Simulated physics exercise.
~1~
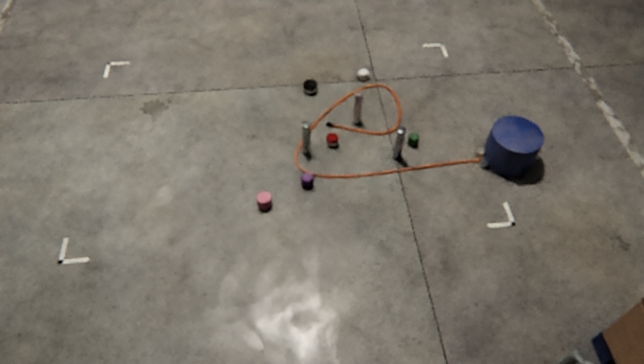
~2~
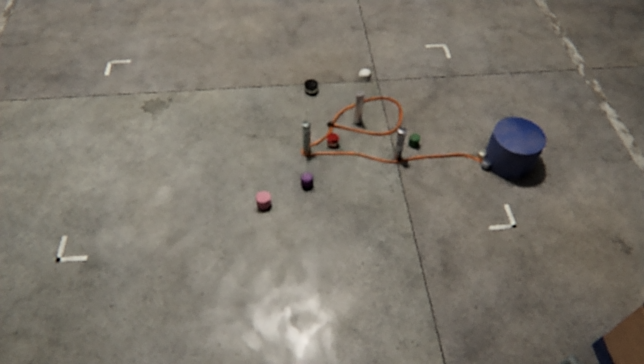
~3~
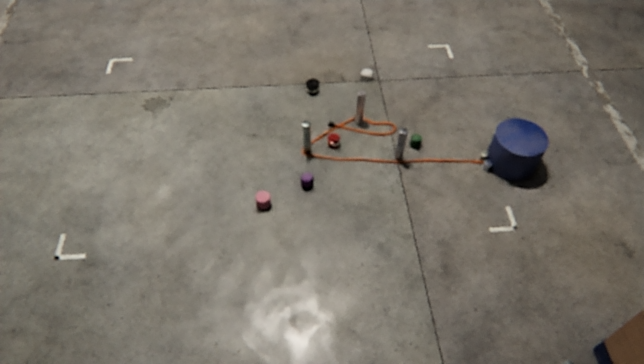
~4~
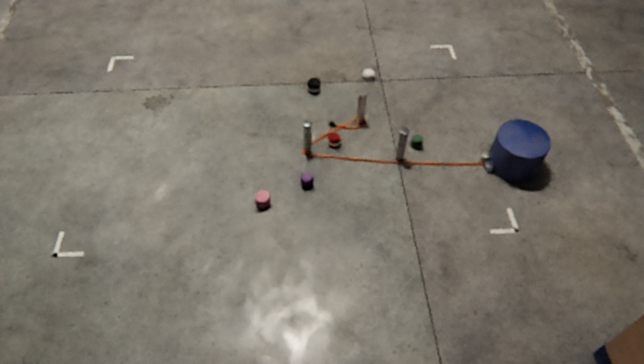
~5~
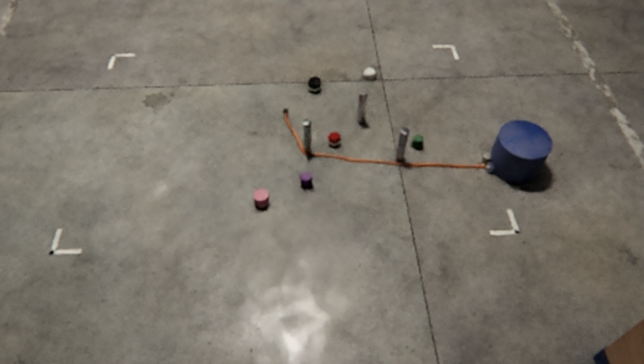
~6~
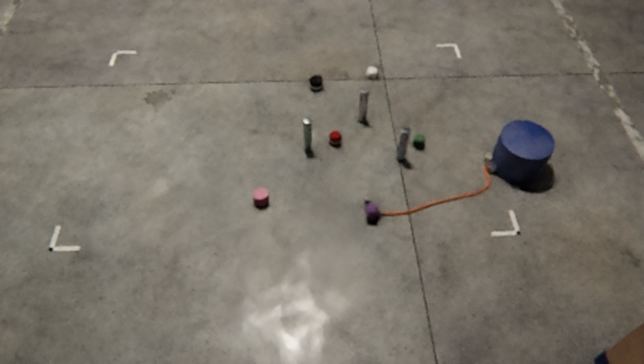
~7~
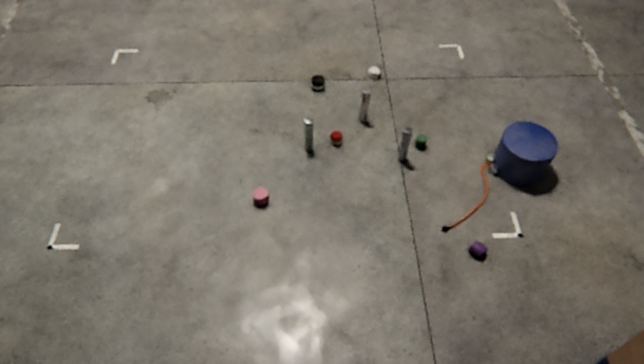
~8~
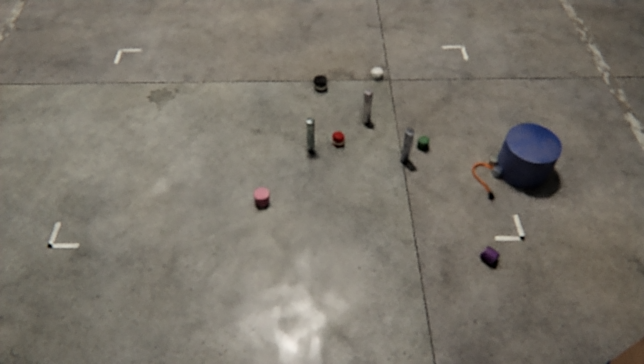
Orange cord unwinding from around three upright posts and retracting toward a blue drum, dragging a purple tub rightward and leaving it toppled.
